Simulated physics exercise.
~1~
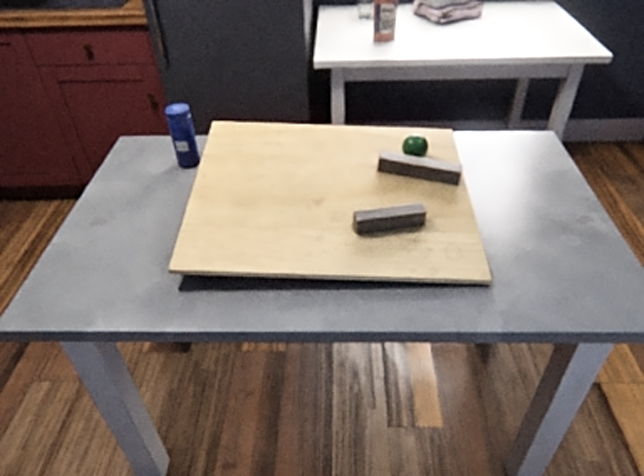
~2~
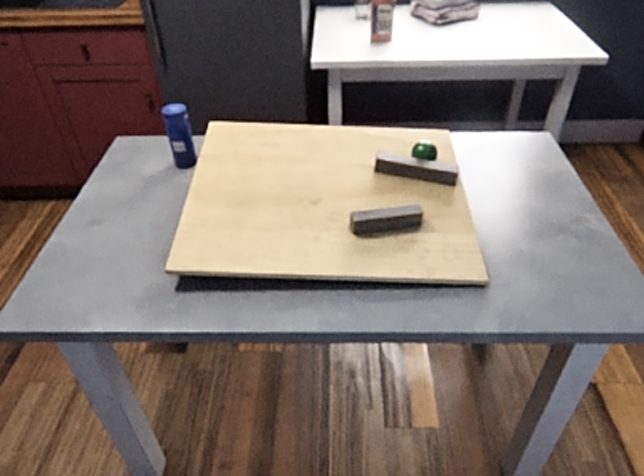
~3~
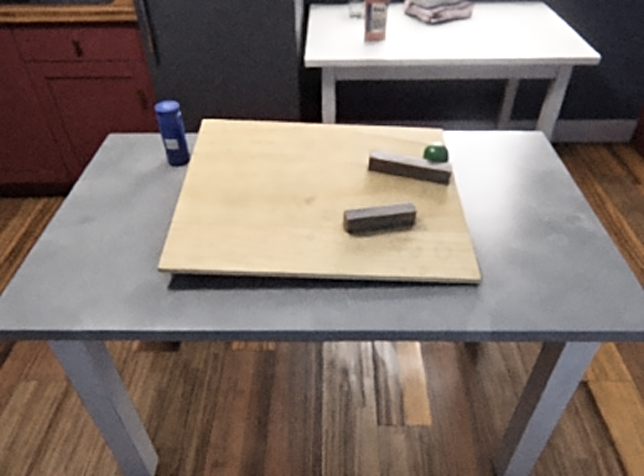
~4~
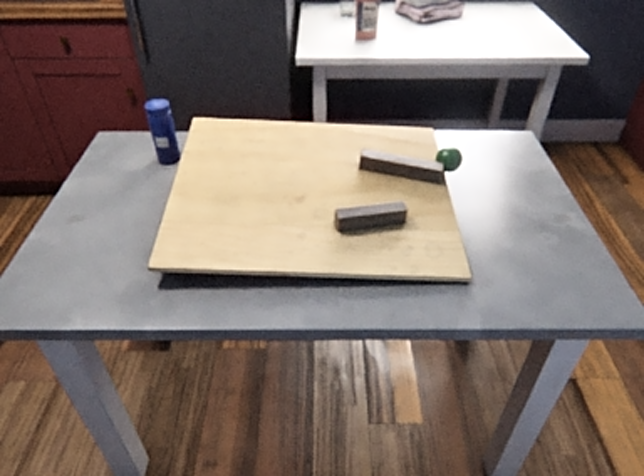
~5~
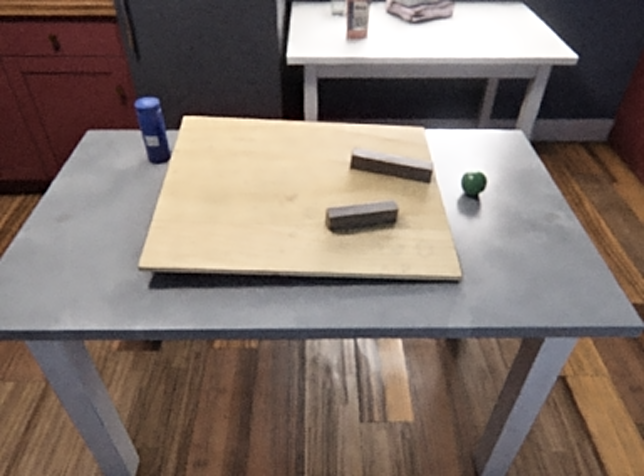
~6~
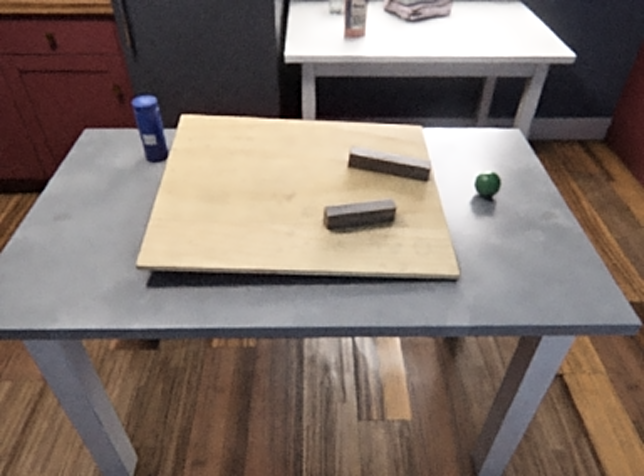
On a gray table, a green ball rolls right off a tilted board's edge.
